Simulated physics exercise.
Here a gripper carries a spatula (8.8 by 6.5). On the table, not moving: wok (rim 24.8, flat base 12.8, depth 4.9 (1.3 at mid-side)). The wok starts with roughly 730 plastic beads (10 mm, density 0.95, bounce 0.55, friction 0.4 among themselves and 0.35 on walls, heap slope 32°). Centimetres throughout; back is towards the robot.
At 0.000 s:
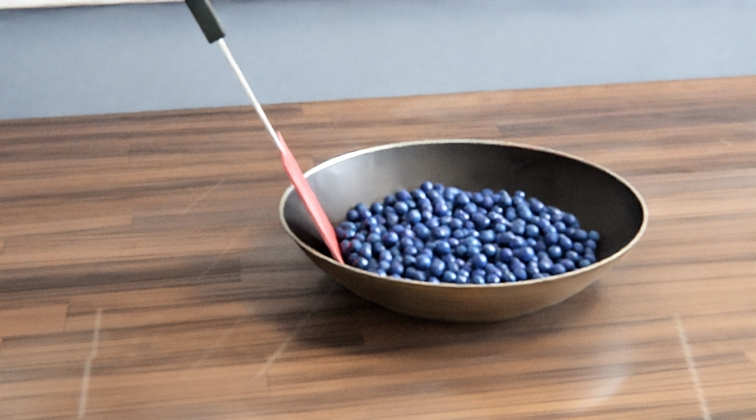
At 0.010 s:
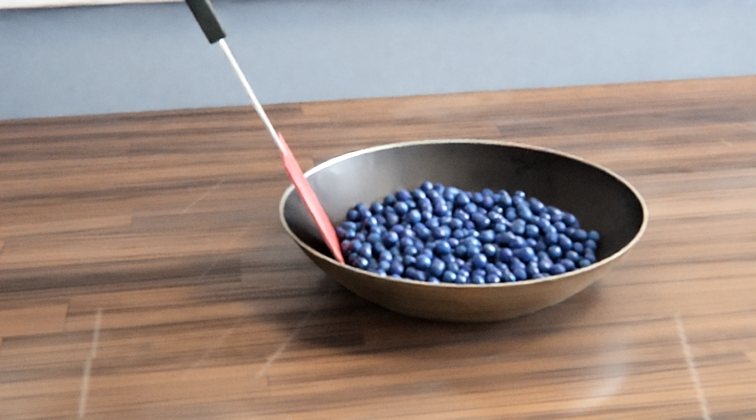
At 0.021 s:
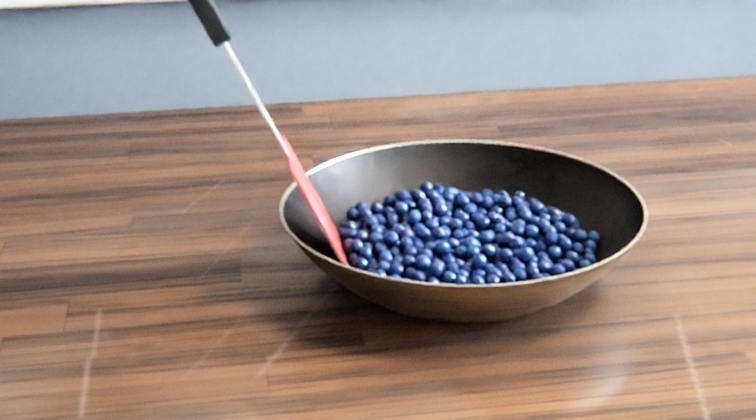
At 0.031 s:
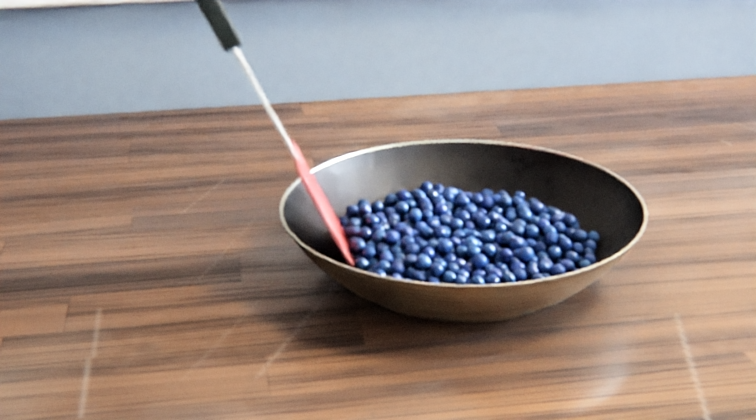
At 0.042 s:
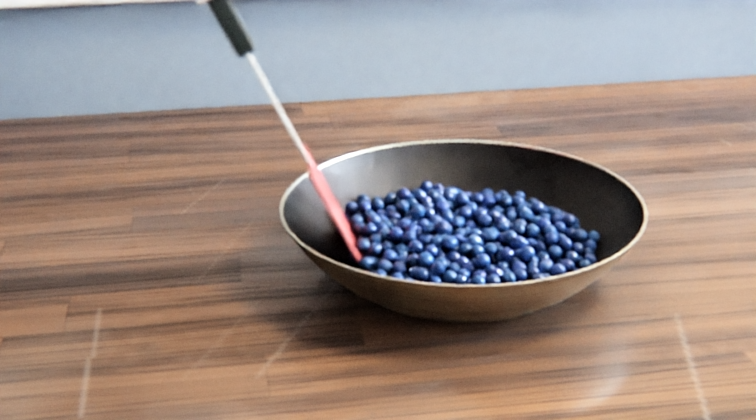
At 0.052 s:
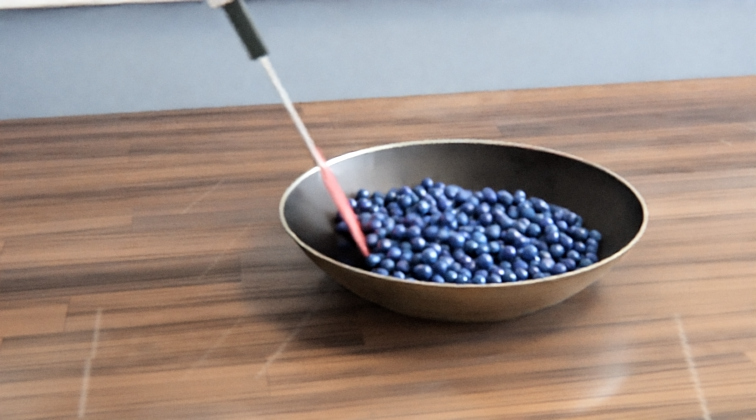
A red spatula with a black handle and pale shaft, at first still against the left inside wall of a dark wok, slides slowly rightward into the blue beads. The beads at the left edge shift slightly, while the rest of the heap stays nearly unchanged. The wok sits motionless on a brown wood-grain table before a blue-grey wall, seen from slightly above by a steady camera.
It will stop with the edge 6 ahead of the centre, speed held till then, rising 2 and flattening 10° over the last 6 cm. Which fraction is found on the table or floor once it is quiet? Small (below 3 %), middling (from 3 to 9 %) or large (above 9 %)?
On the table or floor the share is middling, from 3 to 9 %.
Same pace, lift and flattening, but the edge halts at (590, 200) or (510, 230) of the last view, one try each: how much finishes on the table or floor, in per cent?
Some 25 and 0 per cent.
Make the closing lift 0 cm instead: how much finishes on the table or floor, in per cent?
Some 5 per cent.
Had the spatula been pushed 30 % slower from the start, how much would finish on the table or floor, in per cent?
Then about 0 per cent.
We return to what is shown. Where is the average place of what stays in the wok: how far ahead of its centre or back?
About 3.5 cm ahead.
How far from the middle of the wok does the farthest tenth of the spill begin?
About 40 cm.
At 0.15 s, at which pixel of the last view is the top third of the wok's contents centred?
Near (517, 217).
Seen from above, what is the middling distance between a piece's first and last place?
Roughly 3 cm.
After 0.10 s, sloping 65°, highest piece 13 above the table; 729 in the wok, 2 on the blade or in flight.
After 0.15 s, sloping 61°, highest piece 22 above the table; 728 in the wok, 3 on the blade or in flight.
After 0.38 s, sloping 55°, highest piece 34 above the table; 691 in the wok, 33 on the table or floor, 7 on the blade or in flight.
After 1.43 s, sloping 55°, highest piece 6 above the table; 688 in the wok, 43 on the table or floor.
At rest, 688 in the wok, 43 on the table or floor. That is 6 % on the table or floor.
